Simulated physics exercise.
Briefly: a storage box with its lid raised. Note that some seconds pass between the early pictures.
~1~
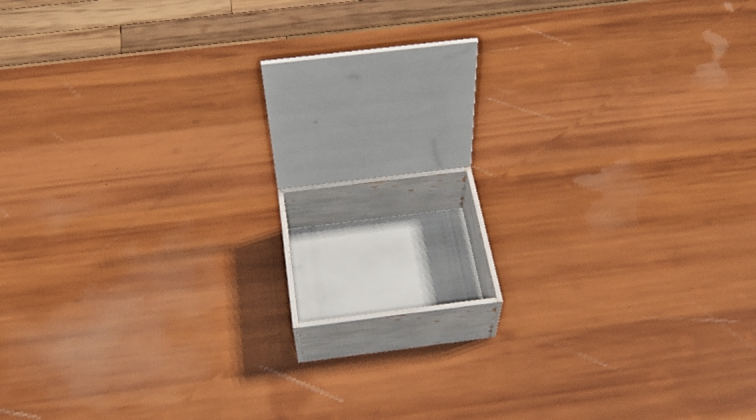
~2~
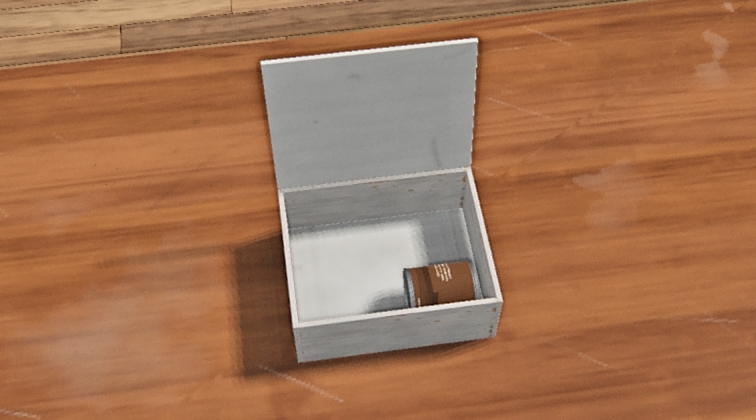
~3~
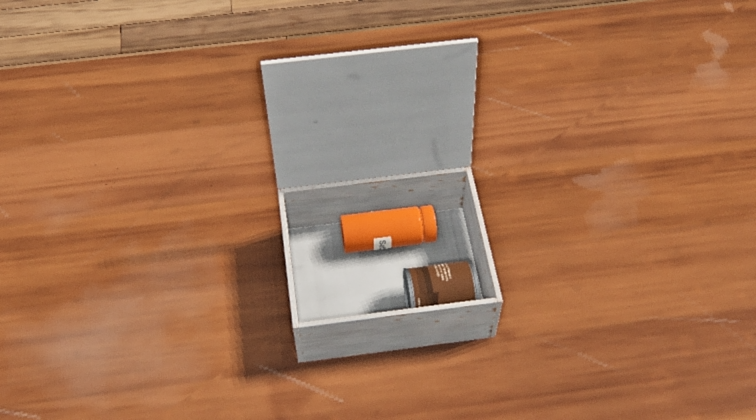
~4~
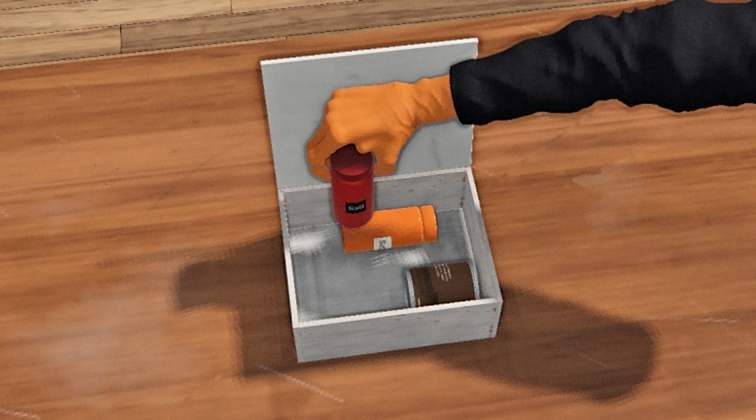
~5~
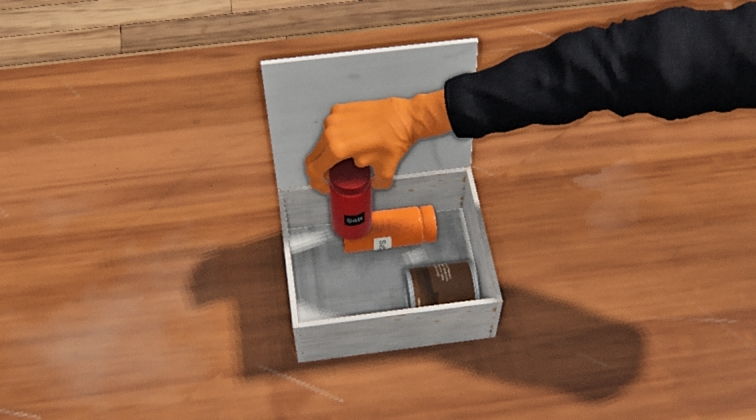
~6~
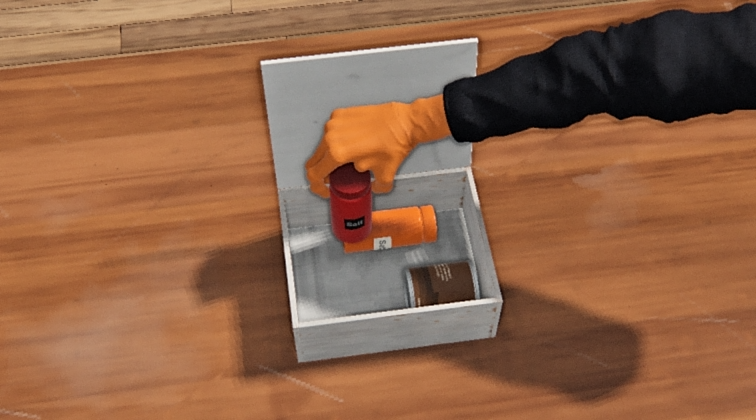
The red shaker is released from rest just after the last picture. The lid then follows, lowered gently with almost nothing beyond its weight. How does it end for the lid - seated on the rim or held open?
For the lid it ends seated on the rim.
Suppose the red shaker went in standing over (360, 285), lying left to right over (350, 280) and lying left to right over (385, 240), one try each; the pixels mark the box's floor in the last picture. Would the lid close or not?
Lid, in order: Held open, fully down, fully down.
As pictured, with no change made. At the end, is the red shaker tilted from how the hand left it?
Once everything settles, it ends up at a slant.
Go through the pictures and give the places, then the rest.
In the first frame, the last thing is not in view yet.
In the second frame, the last thing is not in view yet; brown tin (441, 293).
In the third frame, the last thing is not in view yet; brown tin (441, 293).
In the fourth frame, on its way; red shaker (353, 185); brown tin (441, 293).
In the fifth frame, on its way; red shaker (351, 198); brown tin (441, 293).
In the sixth frame, put in, still held; red shaker (351, 202); brown tin (441, 293).
Then, 0.40 s later than the last frame, red shaker tilted by 70° near (358, 273).
Then, 1.30 s later than the last frame, lid 78° above the rim; red shaker on its side near (343, 299).
Then, 1.70 s later than the last frame, lid 42° above the rim; red shaker on its side near (340, 300).
Then, 1.90 s later than the last frame, lid 16° above the rim; red shaker on its side near (339, 300).
When it is over, lid shut; lying over in the box, red shaker; the other 2 as before. End places, in pixels of the last picture, red shaker near (337, 300).
